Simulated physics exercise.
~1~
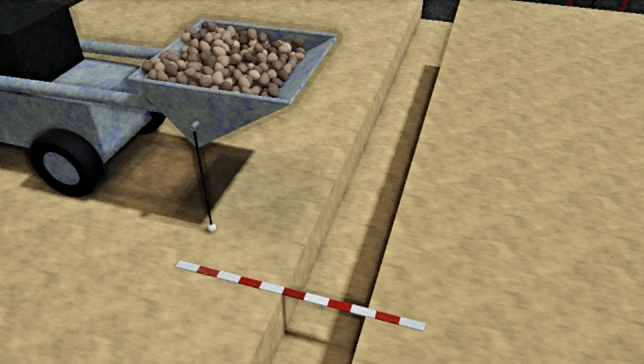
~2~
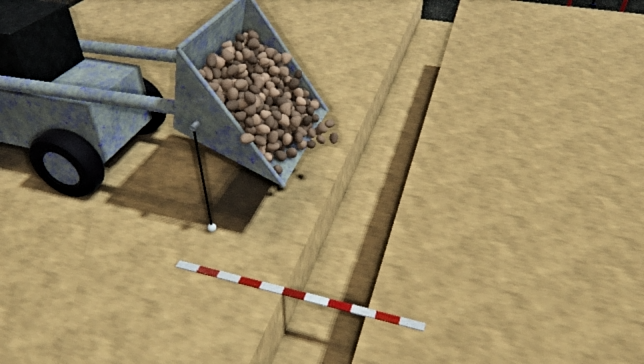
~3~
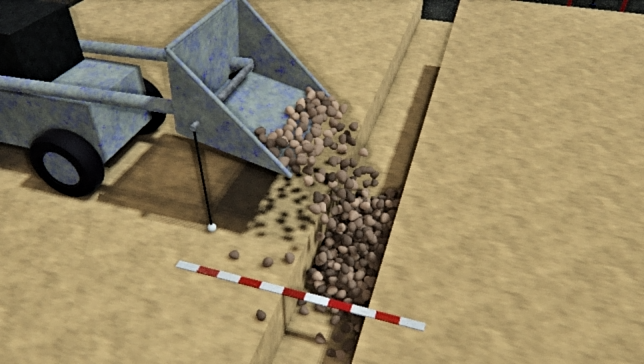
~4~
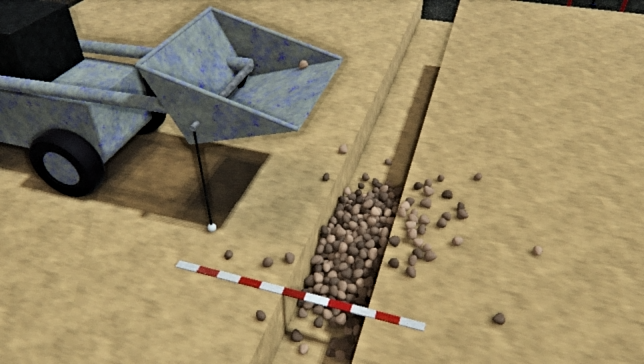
The clip opens on a grey metal loader at the left, its raised bucket heaped with brown stones beside a trench cut through sandy ground. A red and white striped staff lies across the trench in front. The bucket tips steeply forward, and the stones slide toward its lower lip. They then pour out in a stream, dropping into the trench while a few scatter on the near side. The bucket swings back up, nearly empty, with a stone still in it. Most of the load ends piled in the trench, with stray stones on both sides.
